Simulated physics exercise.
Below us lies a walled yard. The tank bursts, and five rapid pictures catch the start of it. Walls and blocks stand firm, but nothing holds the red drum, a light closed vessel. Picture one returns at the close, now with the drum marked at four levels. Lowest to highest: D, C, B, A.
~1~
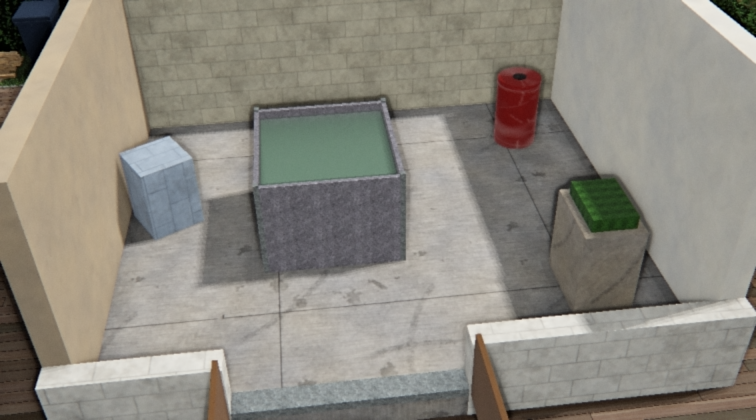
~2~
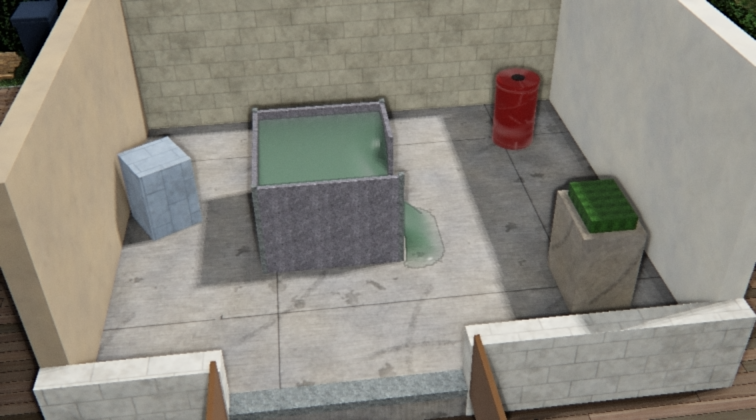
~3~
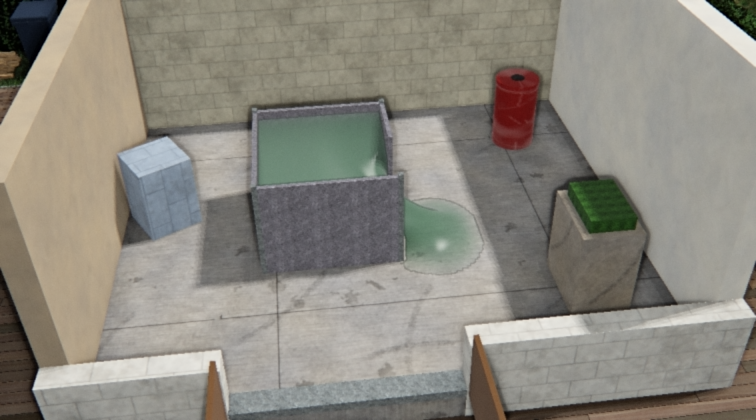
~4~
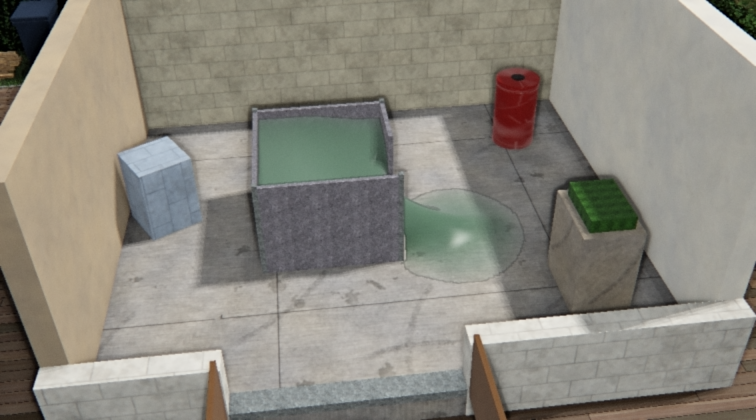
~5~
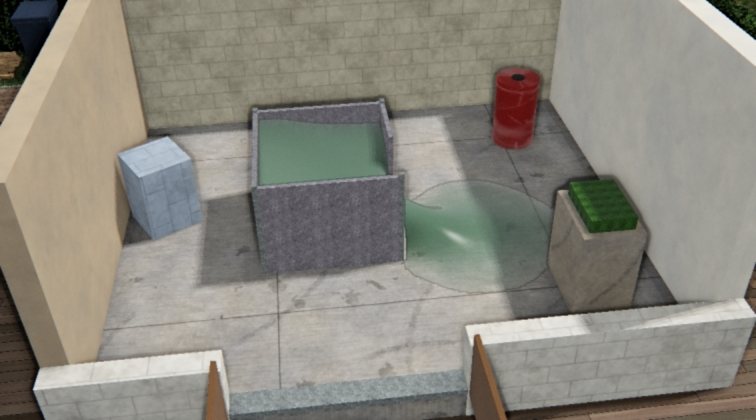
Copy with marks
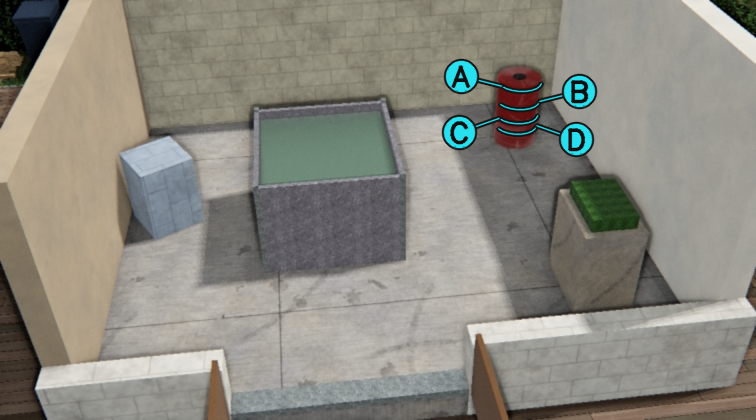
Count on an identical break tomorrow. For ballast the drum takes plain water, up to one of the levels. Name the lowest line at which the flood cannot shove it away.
That is line D.
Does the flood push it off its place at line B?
No, not at all.
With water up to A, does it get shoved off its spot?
No.
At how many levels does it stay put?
All of them.
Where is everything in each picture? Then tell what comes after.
The first frame shows lid of the red drum at (520, 77); tank full, its middle at (325, 147); open gate at (347, 341).
In the second frame, 2 % of the ground under water, its edge towards the drum at (414, 209).
In the third frame, 4 % of the ground under water, its edge towards the drum at (458, 208).
In the fourth frame, 7 % of the ground under water, its edge towards the drum at (458, 191).
The fifth frame shows lid of the red drum at (518, 78); 11 % of the ground under water, its edge towards the drum at (489, 185).
In cyan, A at (525, 91); B at (523, 109); C at (522, 123); D at (521, 134); from the bottom up D, C, B, A.
With A, it does not move.
With B, it does not move.
With C, it does not move.
With D, it shifts by a finger or two and stays.
